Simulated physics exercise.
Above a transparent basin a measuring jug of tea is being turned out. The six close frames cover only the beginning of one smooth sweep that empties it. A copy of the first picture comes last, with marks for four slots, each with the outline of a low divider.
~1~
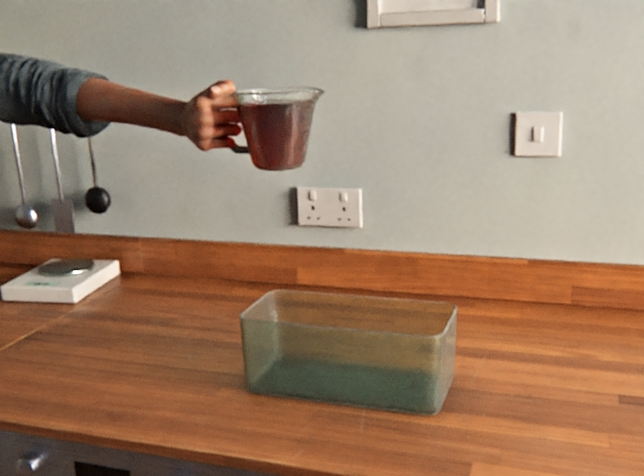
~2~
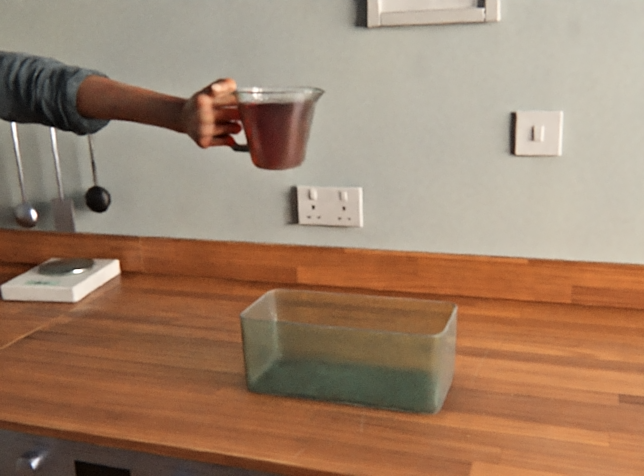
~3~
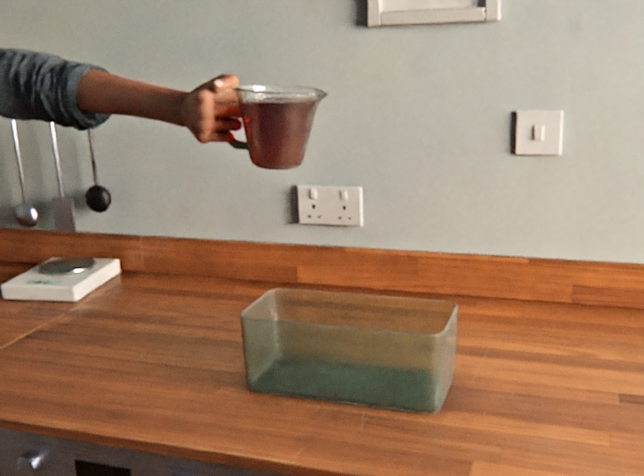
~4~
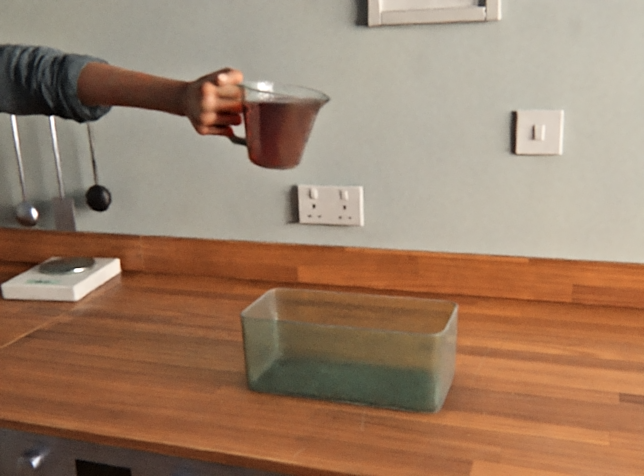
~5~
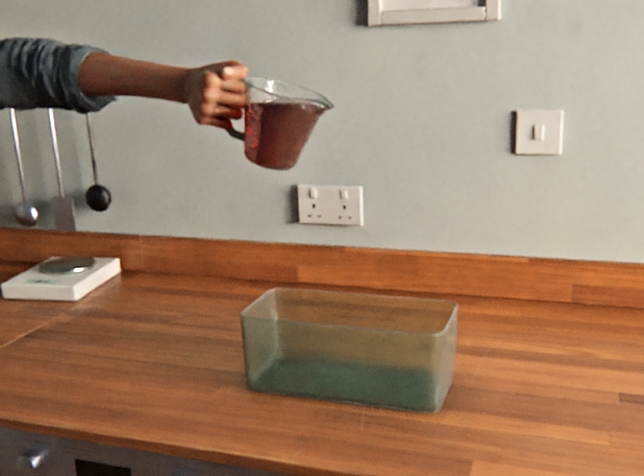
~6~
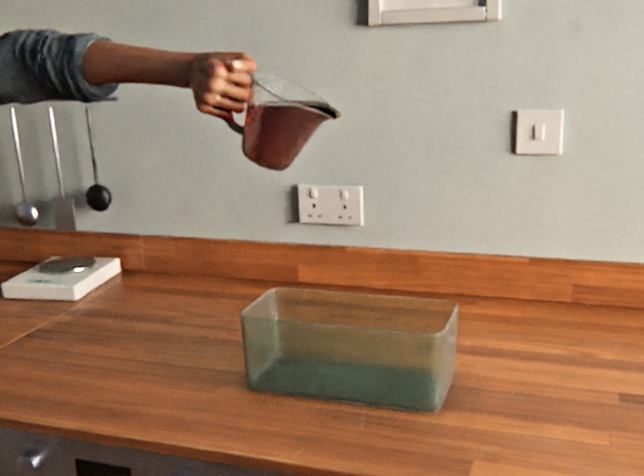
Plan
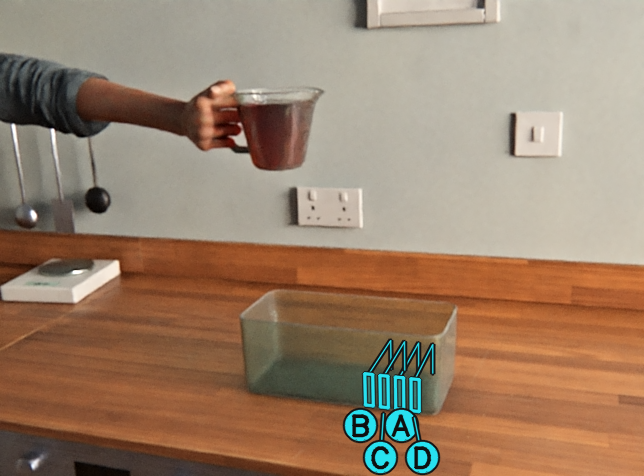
A glass jug of reddish-brown liquid, held by a hand reaching in from the left above a clear basin on a wooden counter, starts upright, then tilts gradually to the right until the liquid reaches its lip.
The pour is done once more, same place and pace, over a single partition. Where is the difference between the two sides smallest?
I would pick slot C.
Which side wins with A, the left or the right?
The left one.
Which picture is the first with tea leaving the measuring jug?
In picture 6.
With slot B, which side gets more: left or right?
More ends on the right.
In cyan, A at (398, 415); B at (368, 411); C at (383, 413); D at (414, 417).
Choosing A, about 79 % ends left of the wall and 14 % right of it; 7 % is lost outside.
Choosing B, about 19 % ends left of the wall and 78 % right of it; 3 % is lost outside.
Choosing C, about 53 % ends left of the wall and 45 % right of it; 3 % is lost outside.
Choosing D, about 91 % ends left of the wall and 4 % right of it; 5 % is lost outside.
